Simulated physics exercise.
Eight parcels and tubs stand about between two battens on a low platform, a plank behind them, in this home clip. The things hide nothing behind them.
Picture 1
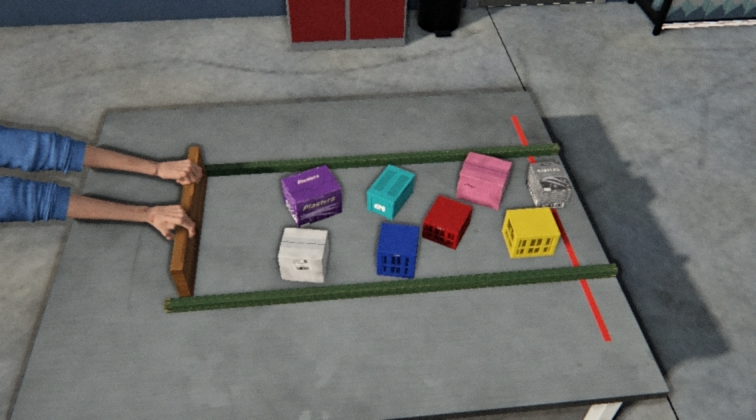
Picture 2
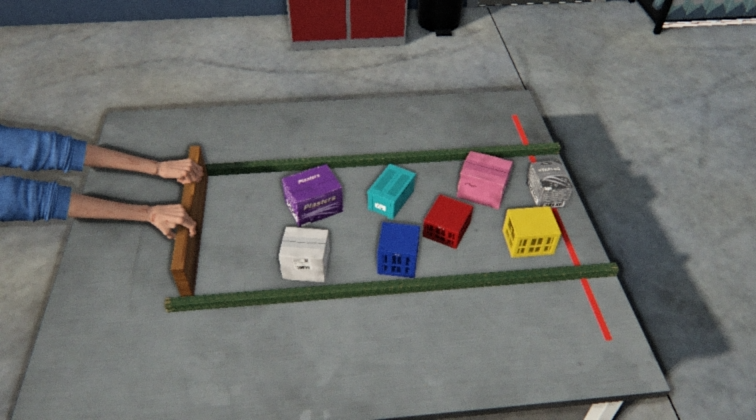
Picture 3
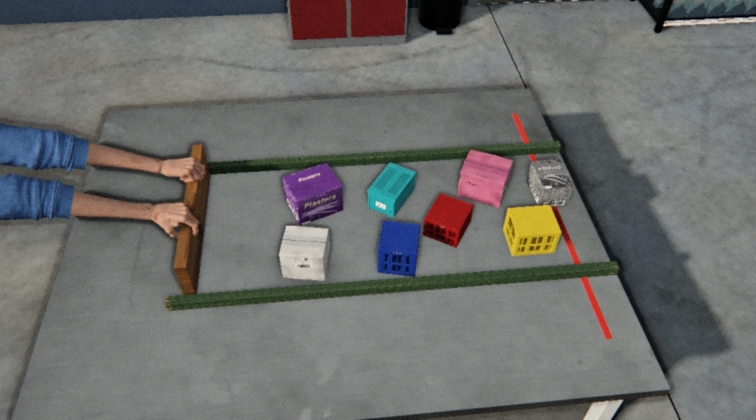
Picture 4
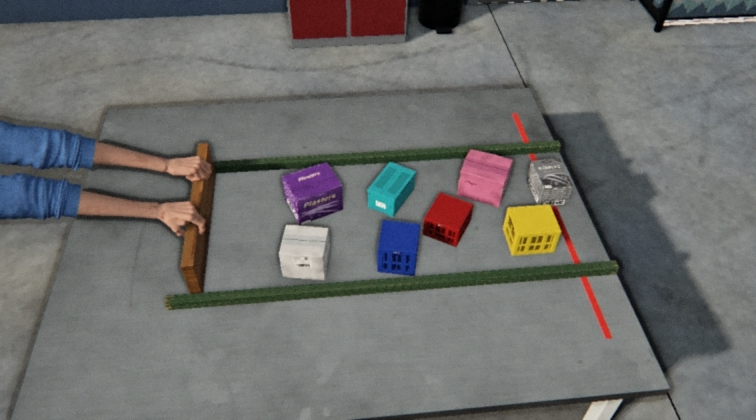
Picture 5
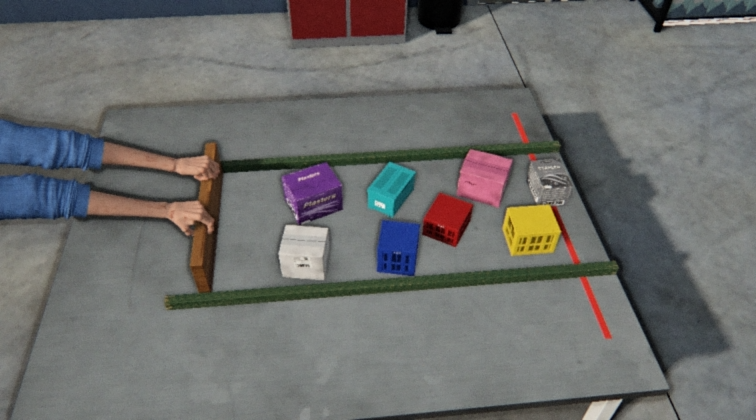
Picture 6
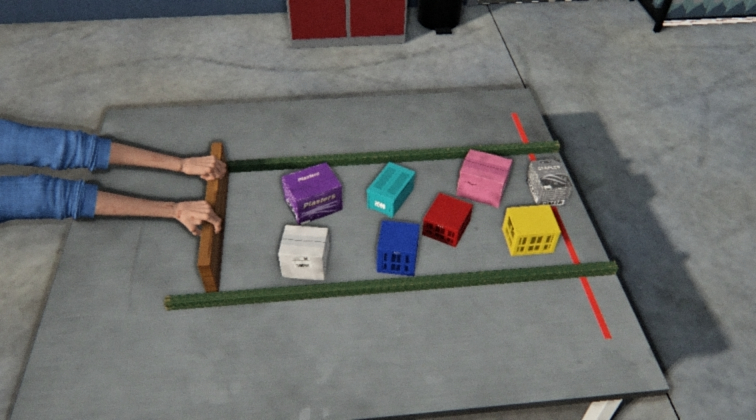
The footage shows eight boxes and crates of various colours standing still between two green battens on a grey platform, while two hands at the left slide a wooden plank a short way right towards them.
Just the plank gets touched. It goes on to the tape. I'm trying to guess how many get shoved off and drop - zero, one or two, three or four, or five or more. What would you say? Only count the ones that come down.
I would say five or more.
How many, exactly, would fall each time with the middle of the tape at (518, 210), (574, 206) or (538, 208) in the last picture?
Tallies in the order given: 3, 8, 6.
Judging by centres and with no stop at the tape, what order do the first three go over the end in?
In order: The grey box, the pink parcel, the yellow crate.
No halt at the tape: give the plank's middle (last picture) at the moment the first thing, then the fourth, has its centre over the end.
At (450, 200) for the first, at (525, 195) for the fourth.
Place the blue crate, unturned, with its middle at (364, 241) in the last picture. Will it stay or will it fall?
Lab note: From that start it is gone.
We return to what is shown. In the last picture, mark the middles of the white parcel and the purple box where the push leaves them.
In the last picture the white parcel sits at (593, 230) while the purple box sits at (575, 182).
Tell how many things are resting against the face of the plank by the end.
2 are in contact with it.
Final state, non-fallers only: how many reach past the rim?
Overhang count: 2.
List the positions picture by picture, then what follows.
In the first picture, grey box (548, 186); yellow crate (530, 233); pink parcel (484, 181); plank (191, 219); tape (553, 210).
In the second picture, yellow crate (531, 232); blue crate (399, 250).
In the third picture, pink parcel (485, 178); turquoise tote (392, 190).
In the fourth picture, grey box (549, 183); purple box (313, 193).
In the fifth picture, yellow crate (531, 230); plank (209, 215).
In the sixth picture, grey box (549, 183); yellow crate (531, 230); pink parcel (484, 178); plank (215, 215); tape (553, 207).
Soon after, none off yet; grey box at rest near (549, 183); yellow crate at rest near (531, 230); pink parcel at rest near (484, 178).
Then, none off yet; grey box moved about its own width near (571, 180); yellow crate moved a little near (549, 232); pink parcel moved about its own width near (532, 171).
At rest, the number that fall off is five or more; fallen, blue crate, turquoise tote, red crate, pink parcel, yellow crate and grey box.
